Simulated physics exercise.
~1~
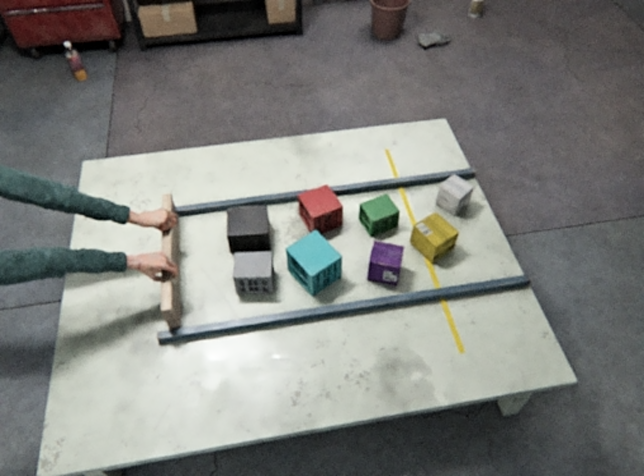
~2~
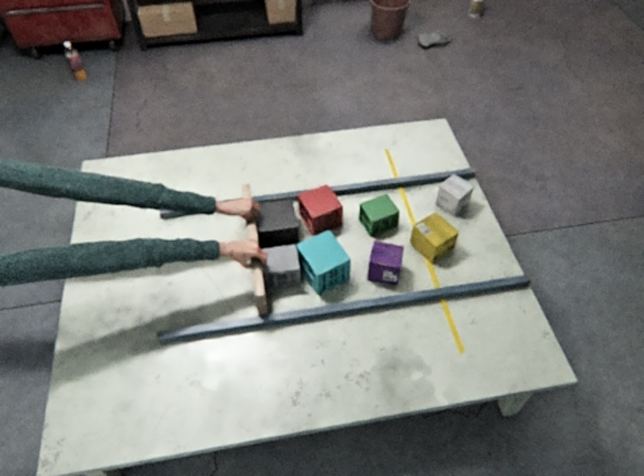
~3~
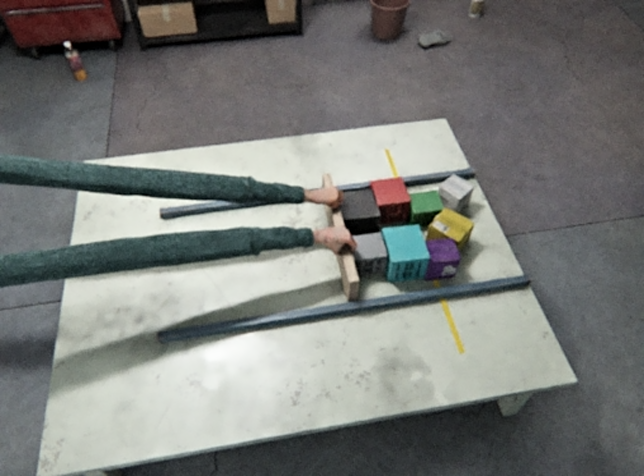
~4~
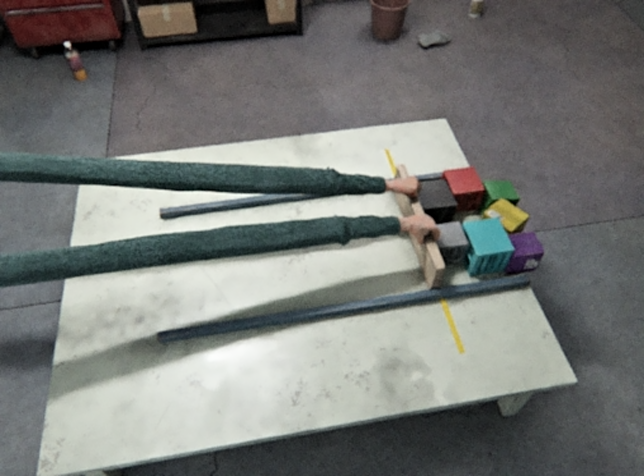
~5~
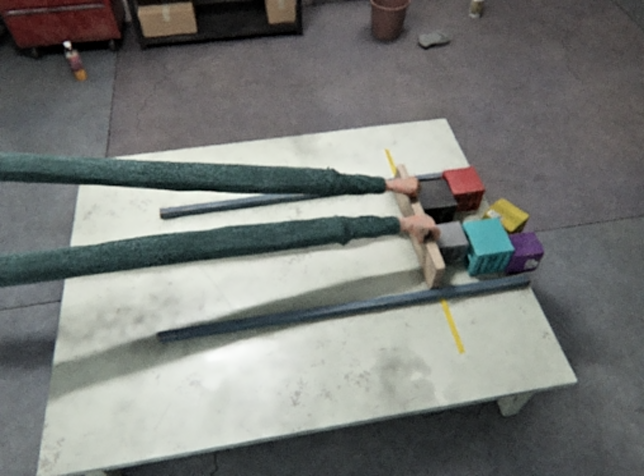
A wooden plank pushed by two hands slides eight blocks right until two fall off.
